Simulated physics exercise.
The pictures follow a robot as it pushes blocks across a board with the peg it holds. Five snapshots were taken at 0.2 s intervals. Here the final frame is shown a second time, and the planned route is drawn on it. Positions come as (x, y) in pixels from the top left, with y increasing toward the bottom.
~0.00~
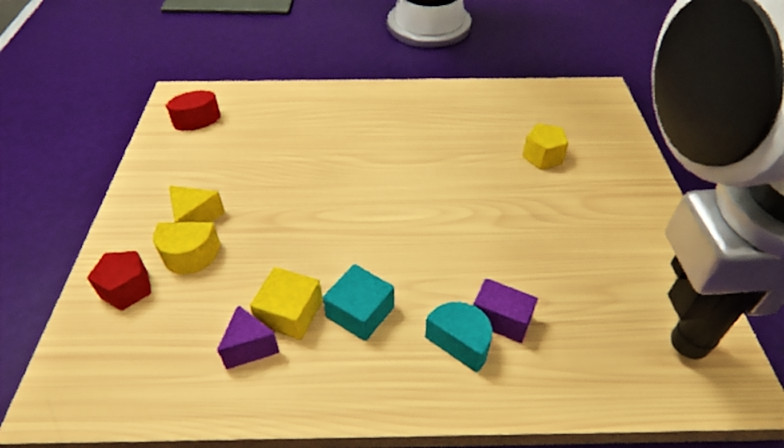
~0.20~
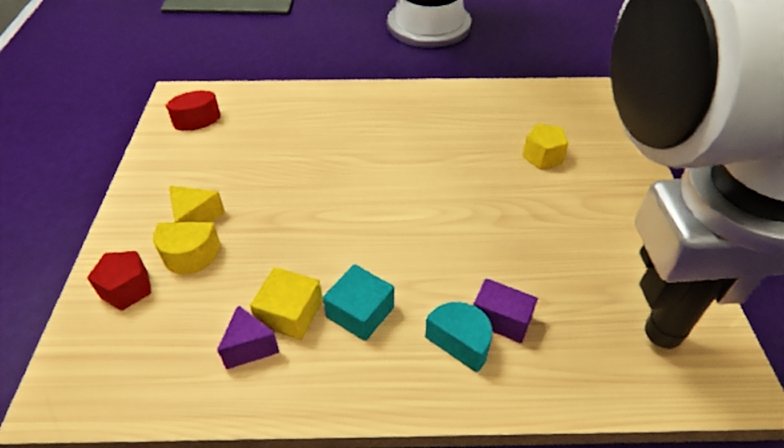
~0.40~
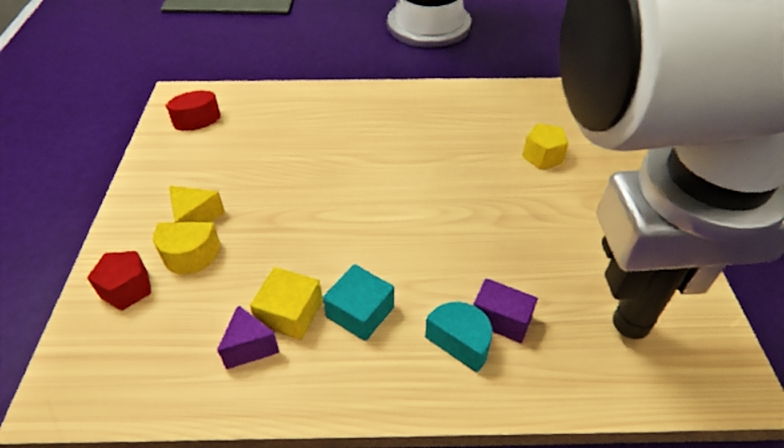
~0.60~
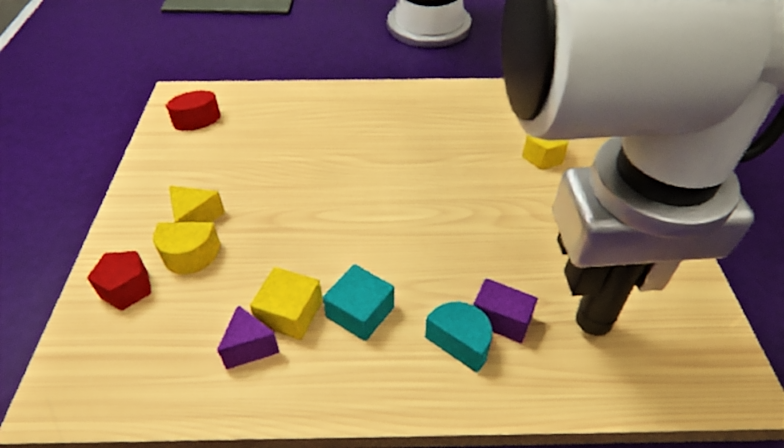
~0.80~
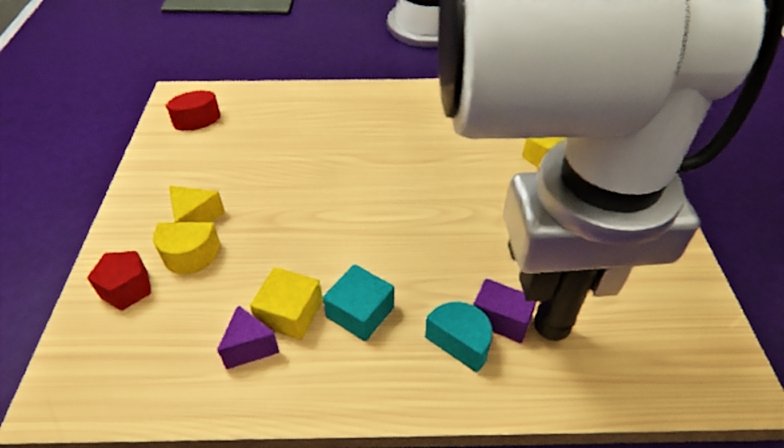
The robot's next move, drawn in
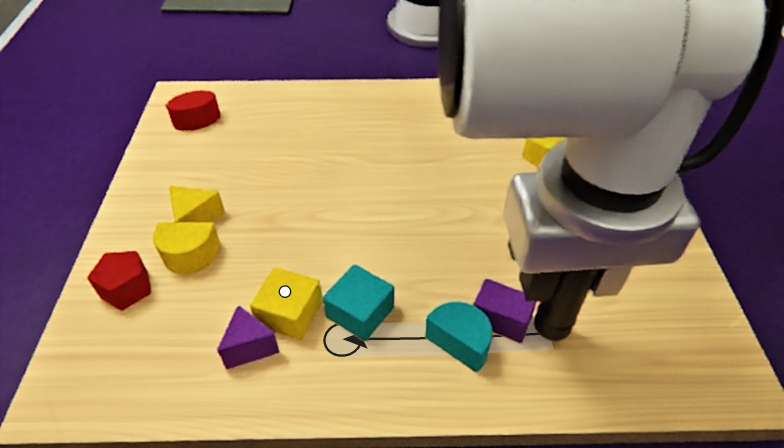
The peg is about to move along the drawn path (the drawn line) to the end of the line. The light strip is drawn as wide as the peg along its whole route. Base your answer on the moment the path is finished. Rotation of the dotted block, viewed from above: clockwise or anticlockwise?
Answer: Against the clock.
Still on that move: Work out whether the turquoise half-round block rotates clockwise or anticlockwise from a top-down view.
Viewed from overhead, the turquoise half-round block winds up turned anticlockwise.
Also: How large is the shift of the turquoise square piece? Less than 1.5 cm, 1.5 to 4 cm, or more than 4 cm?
Result: 1.5-4 cm.
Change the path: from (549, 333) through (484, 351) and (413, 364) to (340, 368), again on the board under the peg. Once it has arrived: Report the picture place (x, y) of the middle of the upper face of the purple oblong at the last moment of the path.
Around (476, 290).
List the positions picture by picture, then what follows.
In the first frame, peg tip at (689, 344); block tops, yellow square piece at (285, 292); turquoise square piece at (359, 291); turquoise half-round block at (464, 323); purple oblong at (506, 299).
In the second frame, peg at (663, 333); blocks unchanged.
In the third frame, peg at (631, 324); blocks unchanged.
In the fourth frame, peg at (593, 321); blocks unchanged.
In the fifth frame, peg at (552, 326); yellow square piece at (285, 292); turquoise square piece at (359, 291); turquoise half-round block at (464, 323); purple oblong at (506, 299).
Path on the board, from (549, 333) to (343, 339); the dot is on the yellow square piece.
What follows on the original path. One third of the way, peg at (482, 329); turquoise half-round block at (440, 326); purple oblong at (461, 282), turned 40° clockwise.
Two thirds of the way, peg at (412, 331); turquoise square piece at (353, 290), turned 20° clockwise; turquoise half-round block at (370, 337), turned 25° anticlockwise; purple oblong at (453, 278), turned 60° clockwise.
At the end, peg at (342, 332); yellow square piece at (281, 288), turned 20° anticlockwise; turquoise square piece at (338, 282), turned 45° clockwise; turquoise half-round block at (314, 356), turned 60° anticlockwise; purple oblong at (453, 278), turned 60° clockwise.
